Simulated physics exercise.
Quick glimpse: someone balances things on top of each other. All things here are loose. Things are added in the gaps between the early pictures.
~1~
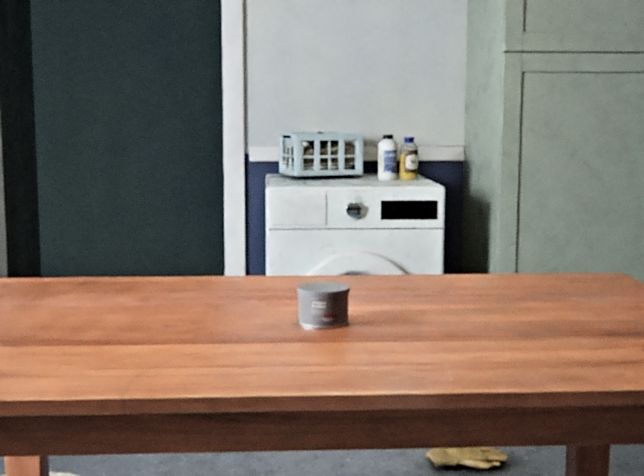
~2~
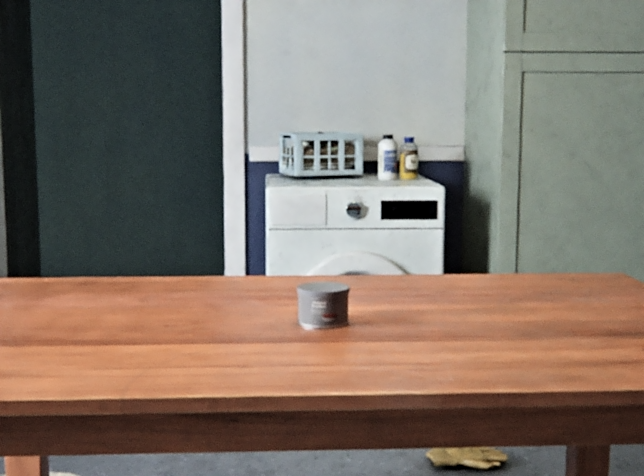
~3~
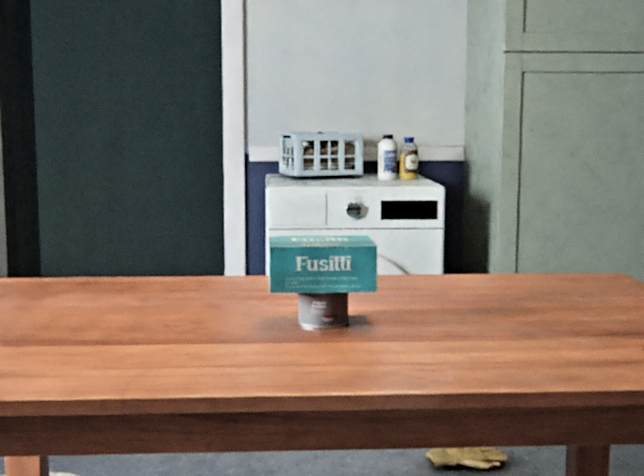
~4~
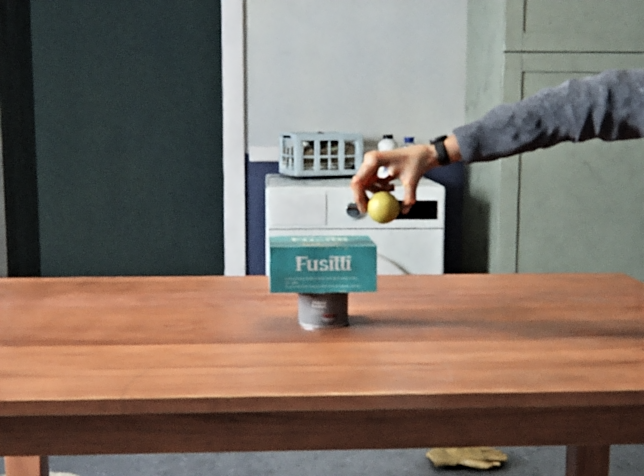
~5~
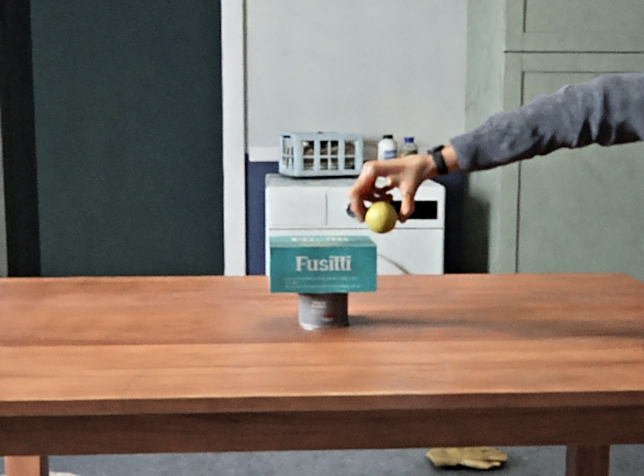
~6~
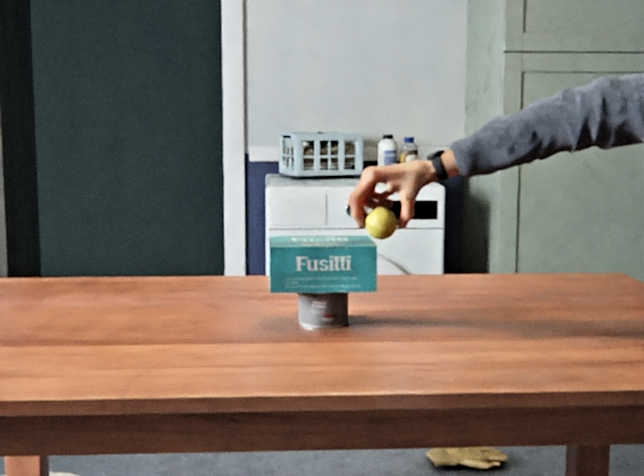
A hand and grey-sleeved forearm with a dark wristband reach in from the right over a wooden table, seen from the front by a still camera, with a white washing machine, a pale basket and bottles behind. A small grey tub stands alone at first, then a teal Fusilli box lies across its top. The hand lowers a yellow lemon slightly onto the box's right side, still gripping it.
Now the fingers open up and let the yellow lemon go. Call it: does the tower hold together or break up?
It breaks up.
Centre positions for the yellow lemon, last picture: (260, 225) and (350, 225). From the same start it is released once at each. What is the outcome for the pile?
Case A: It comes down; case B: It does not fall.
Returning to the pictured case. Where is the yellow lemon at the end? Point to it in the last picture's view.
It finishes at about (416, 305).
Then, 0.36 s past the last view, yellow lemon now fallen.
Then, 0.72 s past the last view, nothing new.
Finally, fallen, yellow lemon; the other 2 still in place. Final places as the last picture's camera would see them, yellow lemon near (416, 305). The pile comes apart.
